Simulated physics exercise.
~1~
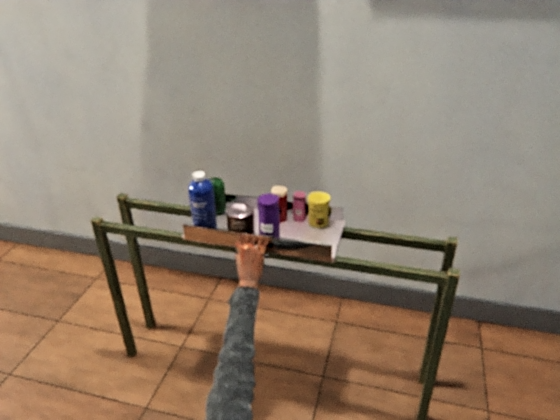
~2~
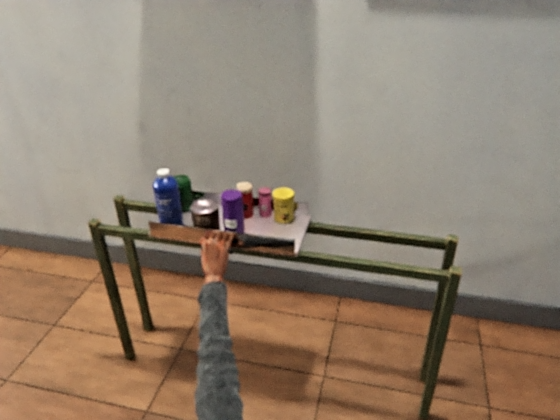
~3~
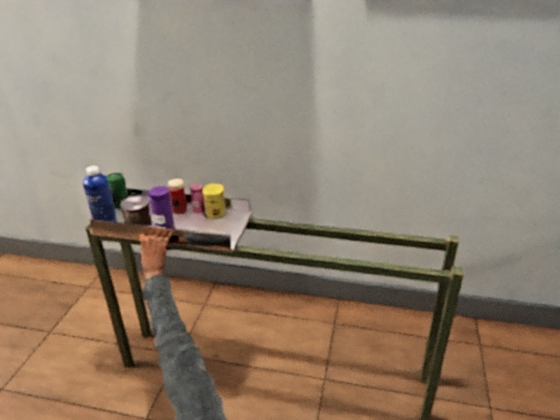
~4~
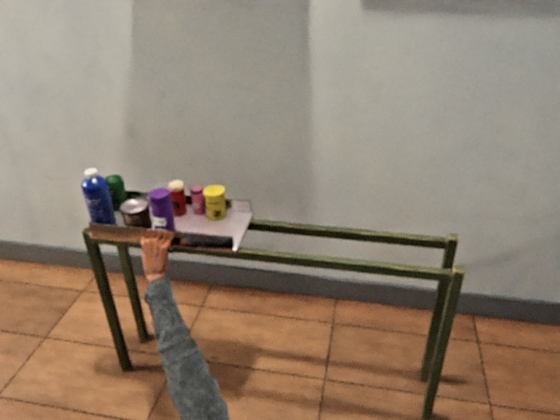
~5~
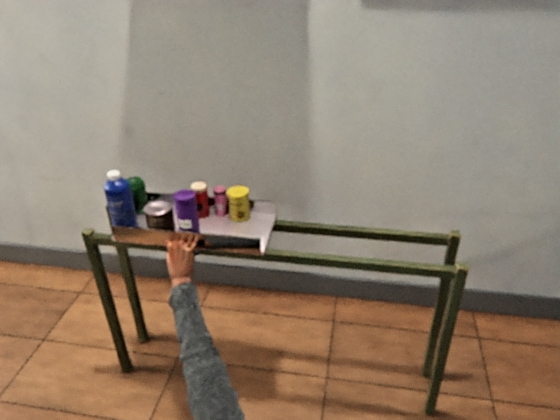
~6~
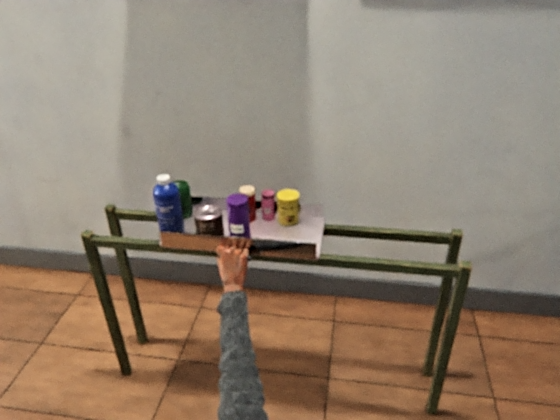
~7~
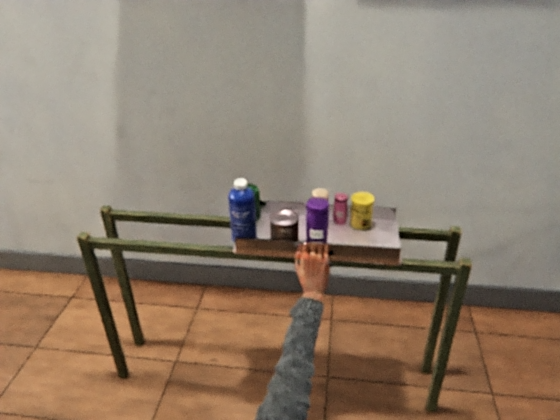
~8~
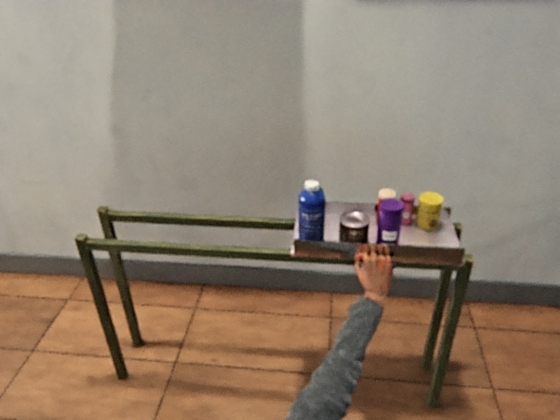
A shallow tray holding a blue bottle, a brown tin, a purple jar, a yellow tin and a few other containers sits on two green rails in front of a grey wall, with a hand gripping its front edge. The hand slides the tray left until it reaches the far left end of the rails, where it pauses briefly. Then the hand pushes it back to the right, past the middle and on to the right end. The tray ends up there with the containers still standing on it and the hand at its front edge.
